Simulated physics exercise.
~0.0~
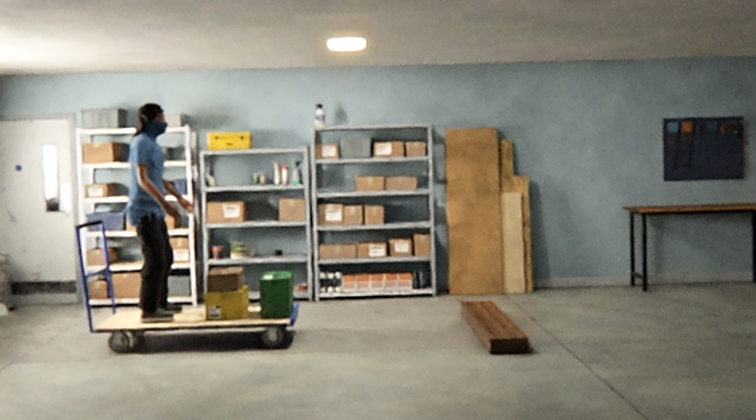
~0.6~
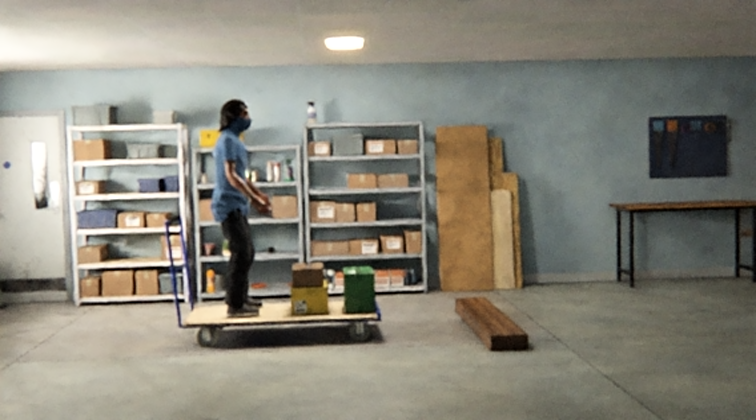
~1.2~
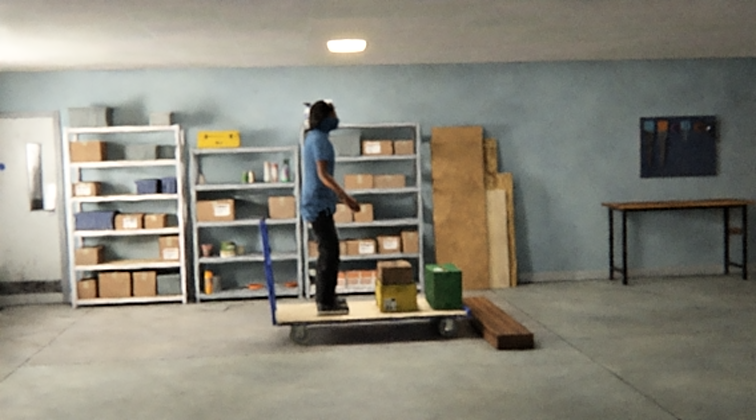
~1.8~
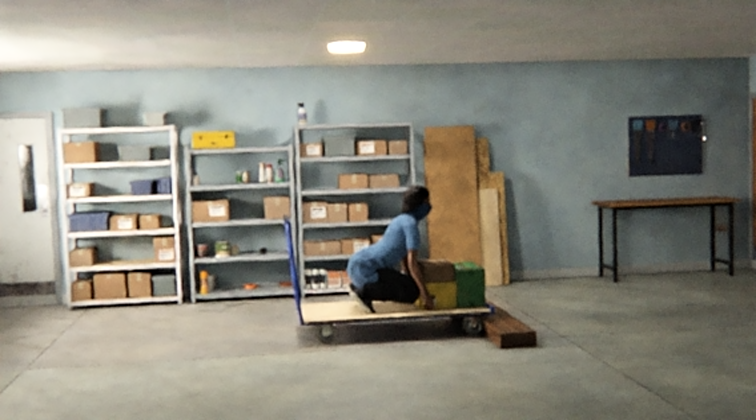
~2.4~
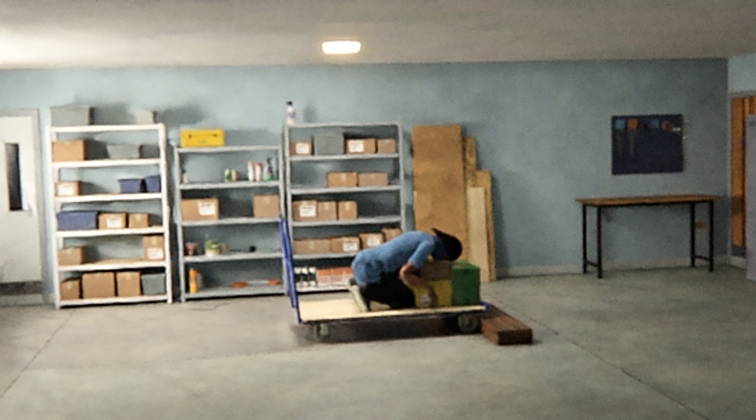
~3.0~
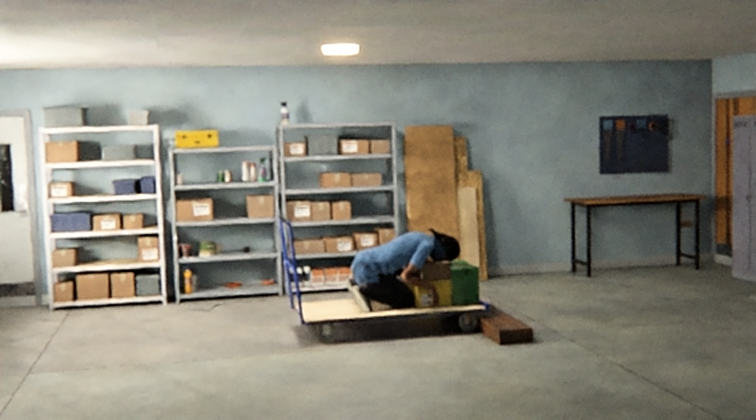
Person riding a trolley rightward in a storeroom, stopping at a low brown kerb and slumping forward over boxes that stay aboard.
